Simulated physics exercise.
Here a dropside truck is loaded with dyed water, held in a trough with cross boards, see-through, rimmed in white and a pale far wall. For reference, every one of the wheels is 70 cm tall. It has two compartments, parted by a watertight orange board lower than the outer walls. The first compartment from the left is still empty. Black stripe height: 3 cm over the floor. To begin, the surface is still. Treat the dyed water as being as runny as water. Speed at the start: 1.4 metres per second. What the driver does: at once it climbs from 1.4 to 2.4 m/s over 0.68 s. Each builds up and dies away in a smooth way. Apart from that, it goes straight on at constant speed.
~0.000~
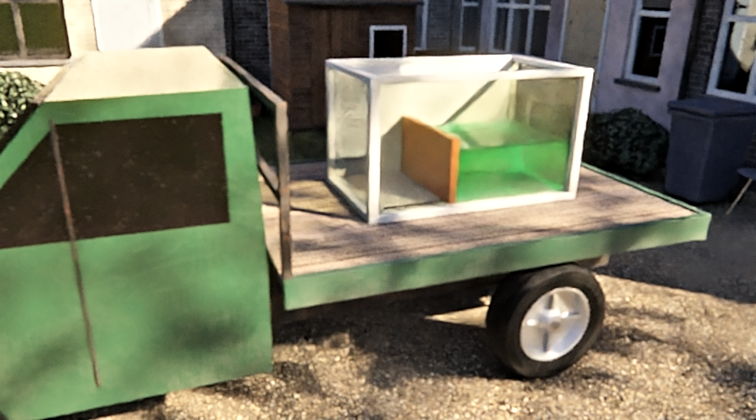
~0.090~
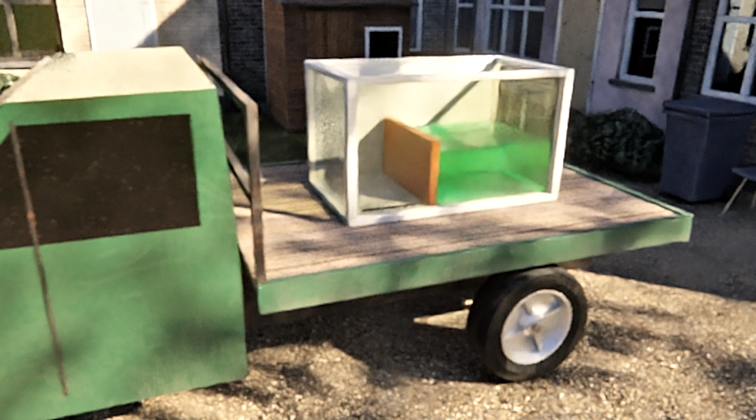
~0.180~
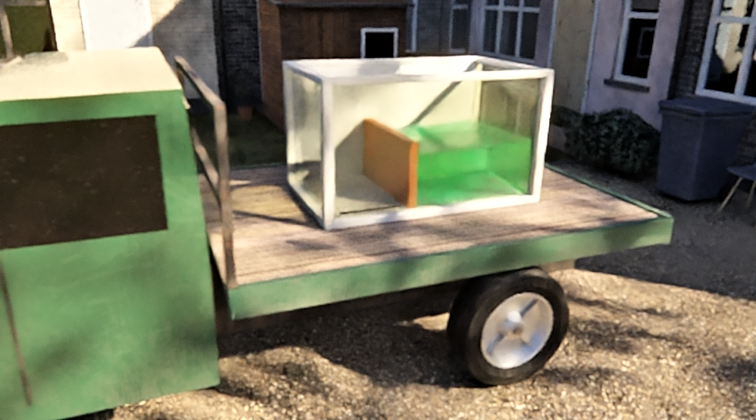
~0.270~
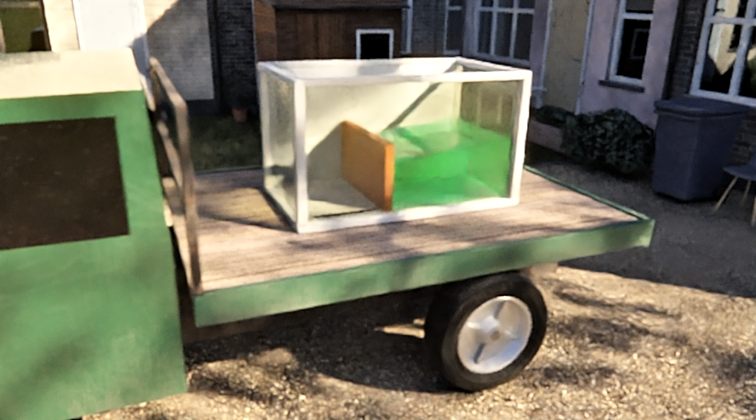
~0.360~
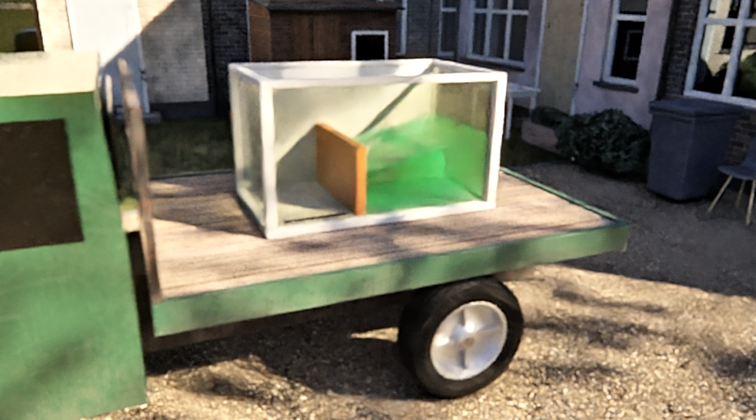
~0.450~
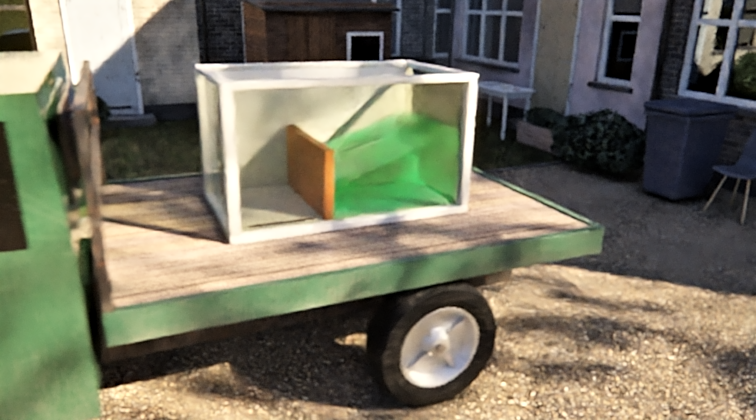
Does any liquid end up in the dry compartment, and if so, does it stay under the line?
Yes, and under the line.
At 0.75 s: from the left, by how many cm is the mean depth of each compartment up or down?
Starting on the left, it's 0 and then 0.
By 0.75 s the compartments hold 0, 32 cm, left to right.
By 1.25 s the compartments hold 1, 31 cm, left to right.
By 1.75 s the compartments hold 1, 31 cm, left to right.
By 3.66 s the compartments hold 2, 31 cm, left to right.
